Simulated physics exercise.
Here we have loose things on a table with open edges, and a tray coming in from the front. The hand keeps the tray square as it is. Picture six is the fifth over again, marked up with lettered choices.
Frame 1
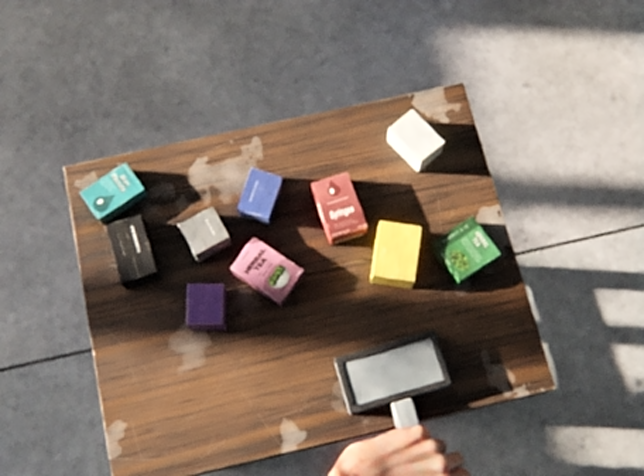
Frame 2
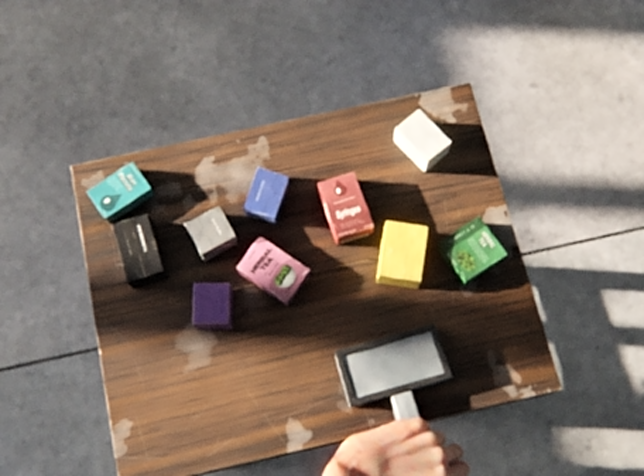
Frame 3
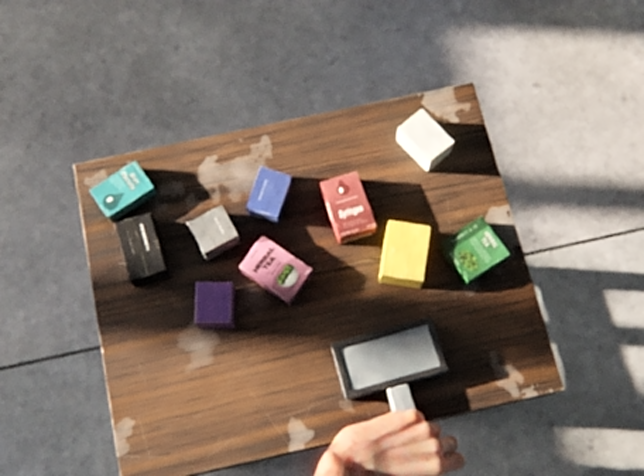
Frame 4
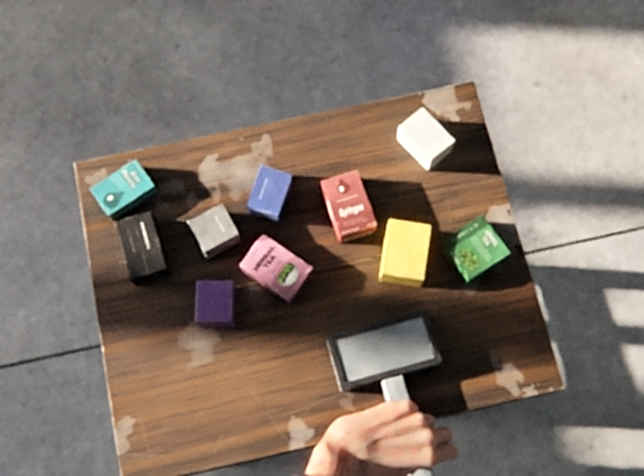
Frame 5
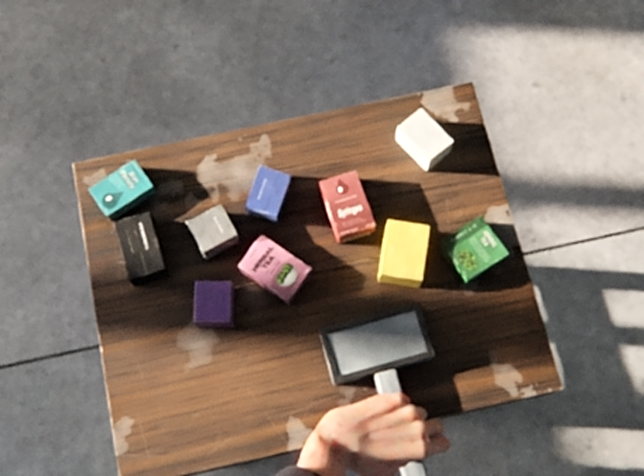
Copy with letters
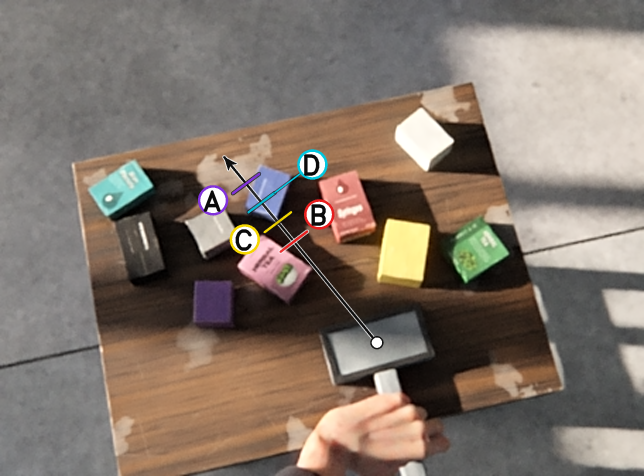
A worn wooden table stands on a grey concrete floor in patchy sunlight, seen from above. Small boxes and blocks sit across it, turquoise, black, grey and purple at left, blue, pink and red around the middle, yellow, green and white at right. A hand at the near edge slides a grey, dark-rimmed tray slightly forward and left, while the view shifts a little at first.
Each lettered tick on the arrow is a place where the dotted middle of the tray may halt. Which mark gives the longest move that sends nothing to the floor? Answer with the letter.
Up to mark A.
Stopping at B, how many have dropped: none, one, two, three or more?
The count is none.
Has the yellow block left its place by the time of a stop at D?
Yes.
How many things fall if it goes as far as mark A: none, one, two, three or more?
In all, none.
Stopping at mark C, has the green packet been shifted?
By then, no.
On the marked copy, A at (246, 184); B at (294, 241); C at (278, 222); D at (261, 203); the arrow from (377, 343) to (224, 157); the white dot at (377, 343).
Taking A. A third of the way, tray (328, 286); grey packet (207, 226); yellow block (399, 237).
Two thirds of the way, tray (282, 229); turquoise packet (115, 187); grey packet (153, 189).
When it is over, tray (247, 187); turquoise packet (77, 183); blue box (248, 145); nothing has fallen.
As for the rest, B is safe but short; C is safe but short; D is safe but short.
